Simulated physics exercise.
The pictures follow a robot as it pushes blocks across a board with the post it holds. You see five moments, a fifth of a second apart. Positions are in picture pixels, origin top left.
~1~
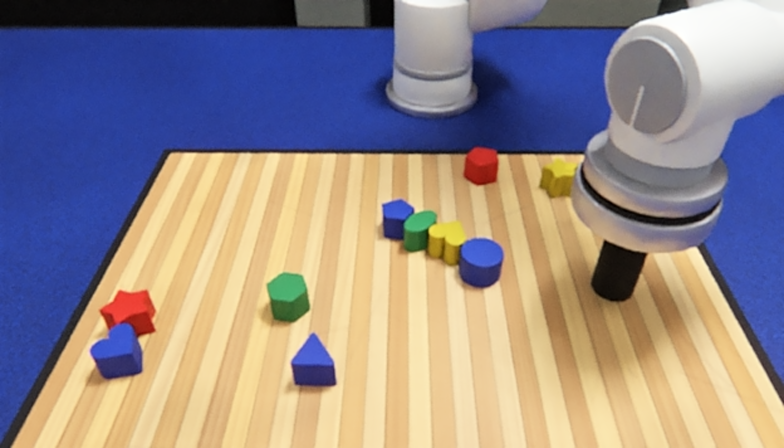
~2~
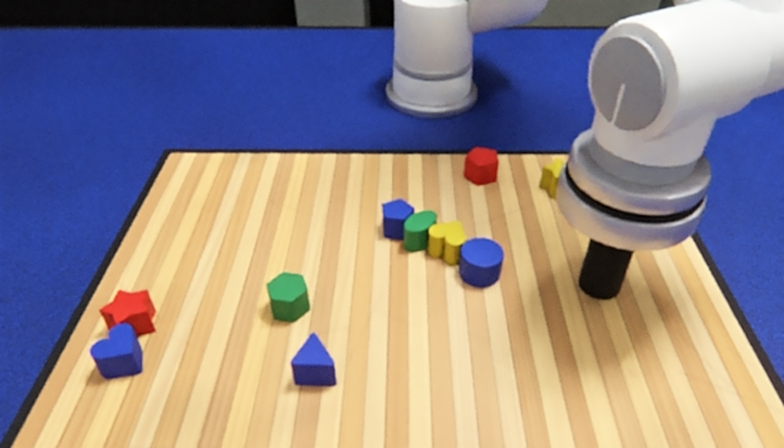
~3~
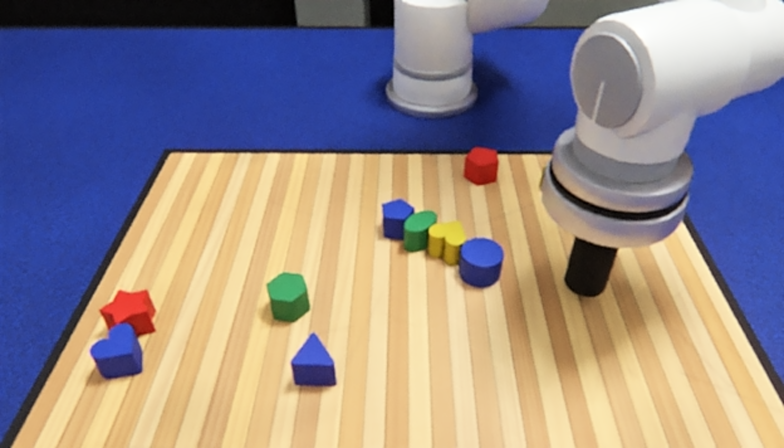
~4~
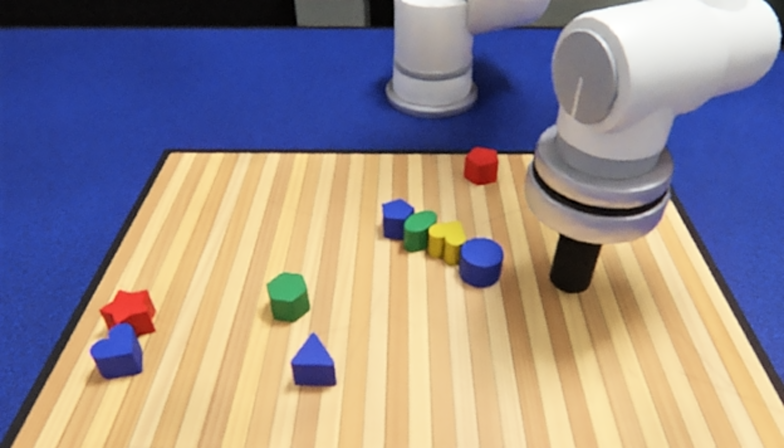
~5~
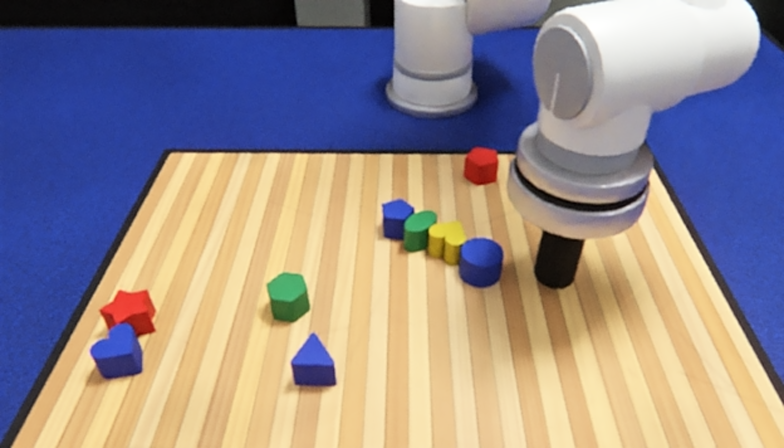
White robot arm with a black post sliding slowly left across a striped wooden board, the scattered coloured blocks staying still.
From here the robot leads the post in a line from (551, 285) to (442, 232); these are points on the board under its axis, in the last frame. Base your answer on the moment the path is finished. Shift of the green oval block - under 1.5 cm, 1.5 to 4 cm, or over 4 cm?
Less than 1.5 cm.
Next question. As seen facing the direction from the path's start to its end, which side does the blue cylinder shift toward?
Towards the left-hand side.
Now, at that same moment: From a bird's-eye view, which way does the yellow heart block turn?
The twist is clockwise.
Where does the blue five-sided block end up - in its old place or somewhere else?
Moved away.
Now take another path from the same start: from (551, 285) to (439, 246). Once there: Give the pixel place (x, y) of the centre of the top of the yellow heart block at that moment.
Final place: (413, 238).
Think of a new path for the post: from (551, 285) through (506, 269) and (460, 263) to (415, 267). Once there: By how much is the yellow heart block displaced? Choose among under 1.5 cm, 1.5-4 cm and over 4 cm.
Distance: More than 4 cm.
What follows on the original path. One third of the way, post at (513, 256); yellow heart block at (446, 231), turned 15° clockwise; blue cylinder at (476, 251).
Two thirds of the way, post at (477, 239); blue five-sided block at (394, 207); green oval block at (417, 217), turned 15° anticlockwise; yellow heart block at (437, 235), turned 55° clockwise; blue cylinder at (464, 253).
At the end, post at (442, 222); blue five-sided block at (388, 206); green oval block at (412, 217), turned 30° anticlockwise; yellow heart block at (437, 235), turned 55° clockwise; blue cylinder at (464, 253).
